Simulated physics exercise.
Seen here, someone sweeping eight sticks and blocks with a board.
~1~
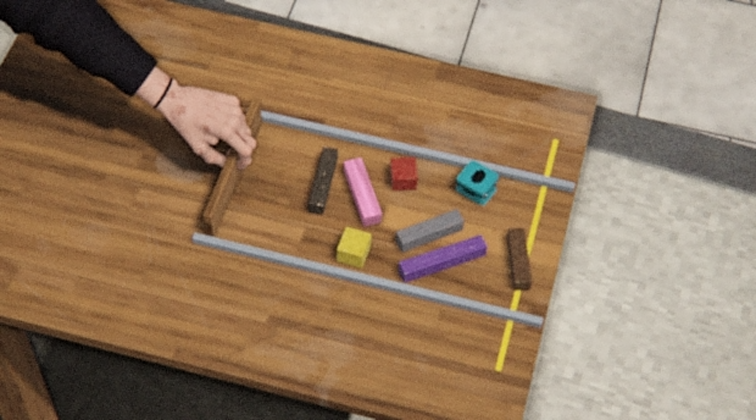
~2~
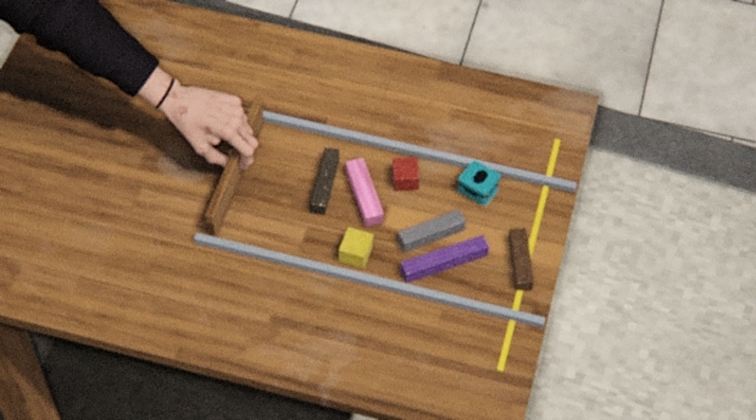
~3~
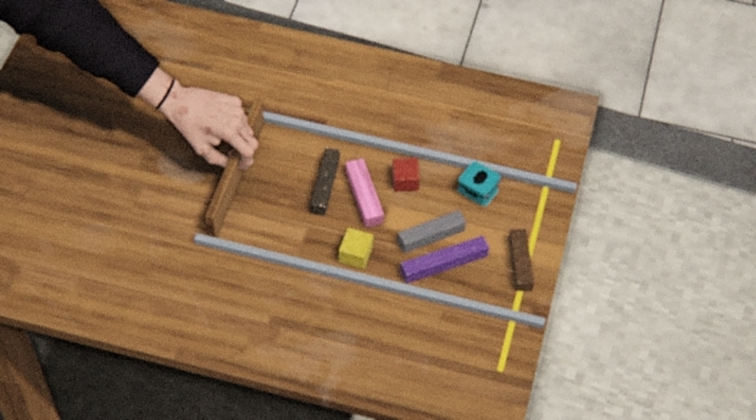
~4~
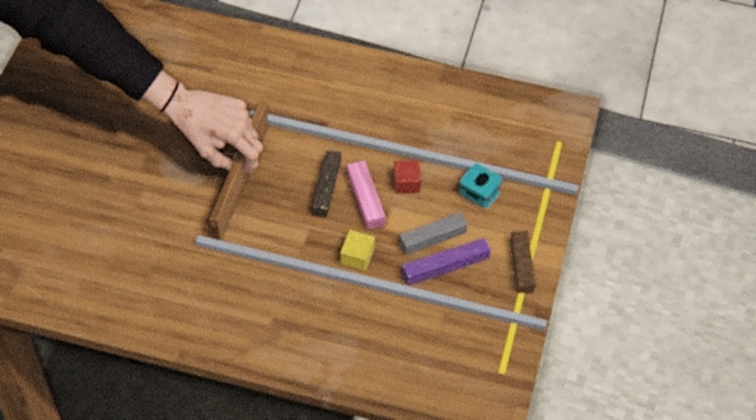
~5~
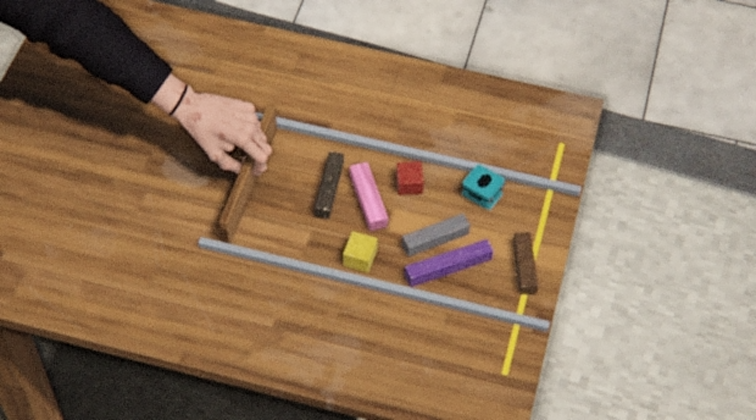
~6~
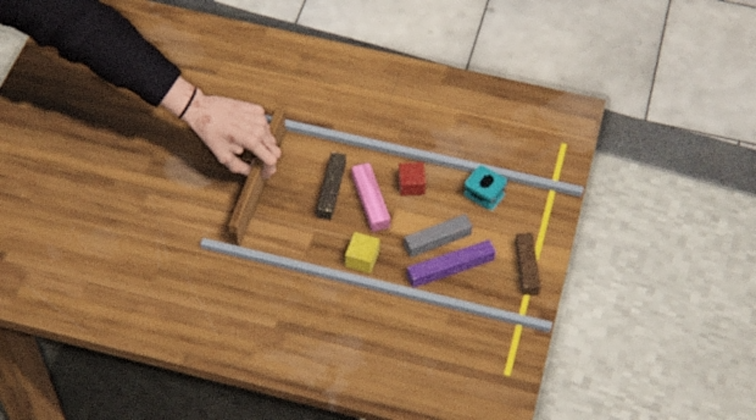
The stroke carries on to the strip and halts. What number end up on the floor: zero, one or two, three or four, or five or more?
As it turns out, the number that fall off is five or more.
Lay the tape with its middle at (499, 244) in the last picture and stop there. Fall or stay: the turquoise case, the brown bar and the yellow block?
The turquoise case tumbles off, the brown bar drops off, the yellow block survives.
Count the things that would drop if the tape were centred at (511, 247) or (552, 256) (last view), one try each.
The counts: 2 and 6.
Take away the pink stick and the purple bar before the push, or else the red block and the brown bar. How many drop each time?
2 in the first case, 3 in the second.
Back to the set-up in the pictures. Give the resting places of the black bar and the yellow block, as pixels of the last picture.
About (549, 236), and the other about (540, 296).
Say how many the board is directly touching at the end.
In contact: 2.
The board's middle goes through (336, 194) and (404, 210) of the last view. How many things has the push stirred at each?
First 2, then 7.
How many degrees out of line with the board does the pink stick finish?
About 0°.
Soon after, none off yet; brown bar at rest near (528, 264); turquoise case at rest near (485, 188); purple bar at rest near (451, 264).
Then, none off yet; brown bar moving near (536, 264); turquoise case moved well along near (538, 198); purple bar moved a little near (495, 270).
At rest, the number that fall off is five or more; fallen, red block, grey bar, purple bar, turquoise case and brown bar.
